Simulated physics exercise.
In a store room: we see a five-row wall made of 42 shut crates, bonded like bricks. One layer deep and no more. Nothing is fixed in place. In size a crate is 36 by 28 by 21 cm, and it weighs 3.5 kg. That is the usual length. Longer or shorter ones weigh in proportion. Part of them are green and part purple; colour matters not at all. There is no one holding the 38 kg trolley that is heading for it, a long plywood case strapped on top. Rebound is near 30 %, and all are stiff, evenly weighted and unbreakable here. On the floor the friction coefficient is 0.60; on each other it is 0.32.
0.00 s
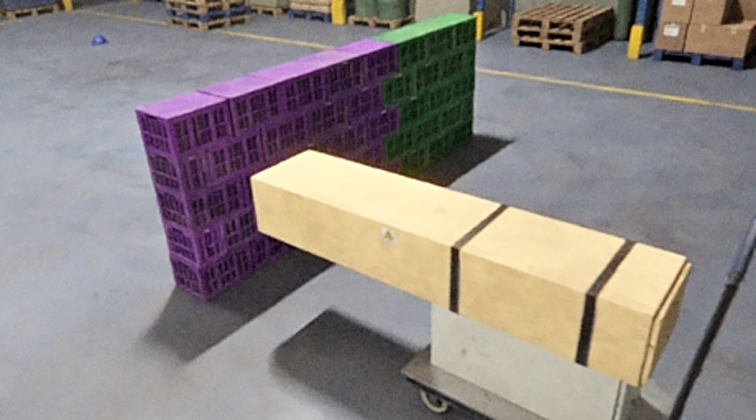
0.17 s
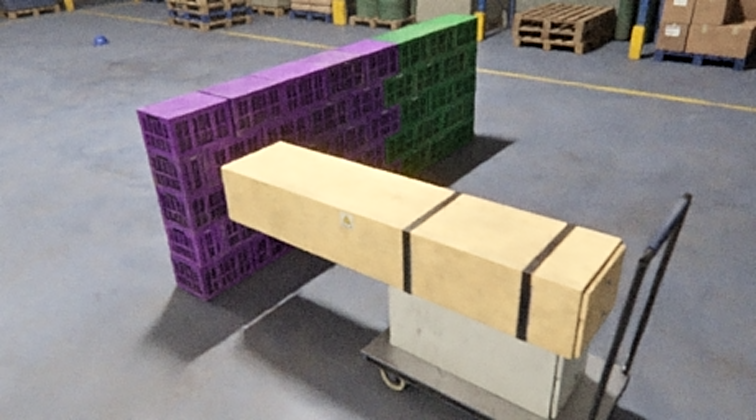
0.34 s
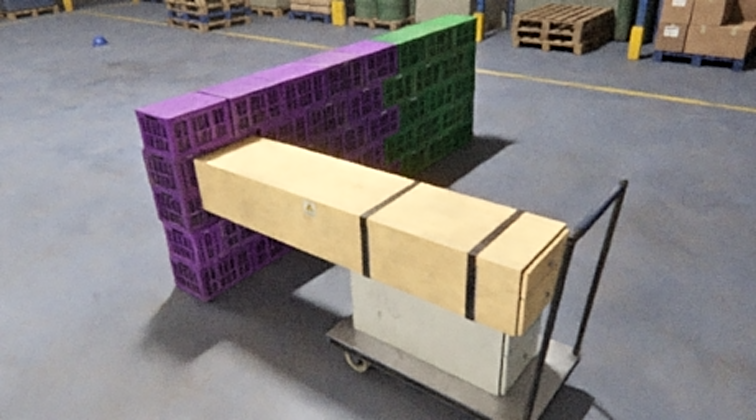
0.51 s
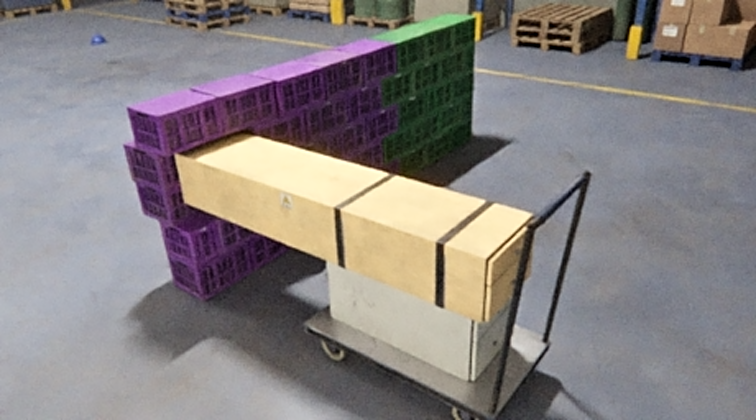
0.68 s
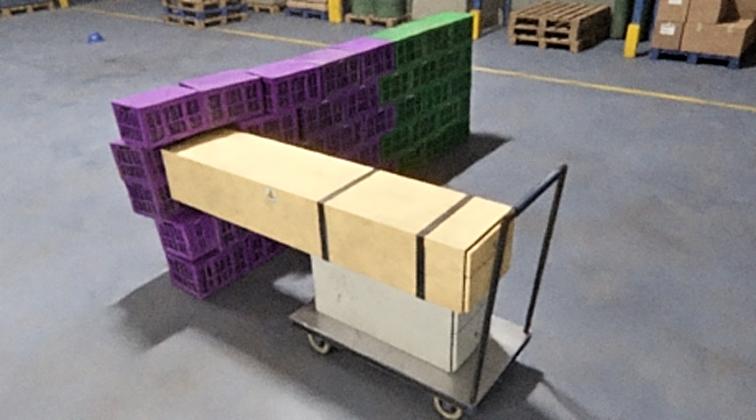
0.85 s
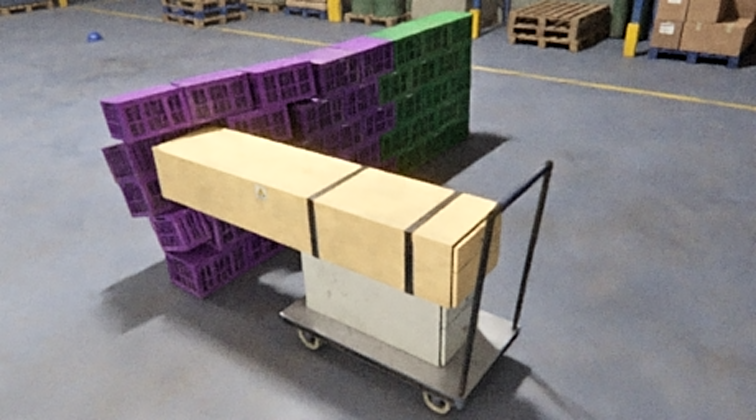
In this clip, a trolley carrying a long strapped box rolls leftward with nobody holding it until the box meets a wall of purple and green crates, pushing several purple ones out of line and tilting some.
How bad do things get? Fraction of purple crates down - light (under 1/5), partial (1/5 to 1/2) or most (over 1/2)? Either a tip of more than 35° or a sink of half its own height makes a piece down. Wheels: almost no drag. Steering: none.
Partial.
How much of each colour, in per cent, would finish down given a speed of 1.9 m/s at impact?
Share down, in per cent: Green 0, purple 30.
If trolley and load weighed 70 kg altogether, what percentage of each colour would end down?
You'd get green at 0 and purple at 40 per cent down.
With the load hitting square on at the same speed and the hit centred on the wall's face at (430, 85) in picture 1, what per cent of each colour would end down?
For green it's 70 per cent, for purple 0 per cent.
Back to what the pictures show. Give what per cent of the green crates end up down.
Share down, green: 0 percent.
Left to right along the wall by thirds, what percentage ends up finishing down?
Per cent - left 60, middle 0, right 0.
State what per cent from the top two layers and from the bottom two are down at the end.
Top: 40%, bottom: 10%.
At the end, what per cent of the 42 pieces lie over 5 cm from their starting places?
Moved: 20 per cent.
After 1.00 s, load 32 cm past the wall's line, still rolling; 3 of the 25 purple crates down (3 of 42 in all colours); top purple crate 17° from how it stood.
After 1.20 s, load 37 cm past the wall's line, still rolling; 9 of the 25 purple crates down (9 of 42 in all colours); top purple crate 36° from how it stood.
After 1.48 s, load 42 cm past the wall's line, still rolling; 9 of the 25 purple crates down (9 of 42 in all colours); top purple crate 66° from how it stood, 56 cm lower.
After 1.90 s, load 47 cm past the wall's line, still rolling; 9 of the 25 purple crates down (9 of 42 in all colours); top purple crate upside down.
In the end (2.9 s), load 49 cm past the wall's line, stopped; 9 of the 25 purple crates down (9 of 42 in all colours); top purple crate on its side; top green crate unmoved. That is 36 per cent. From the last view, middles, top purple crate near (270, 132), top green crate near (394, 48).
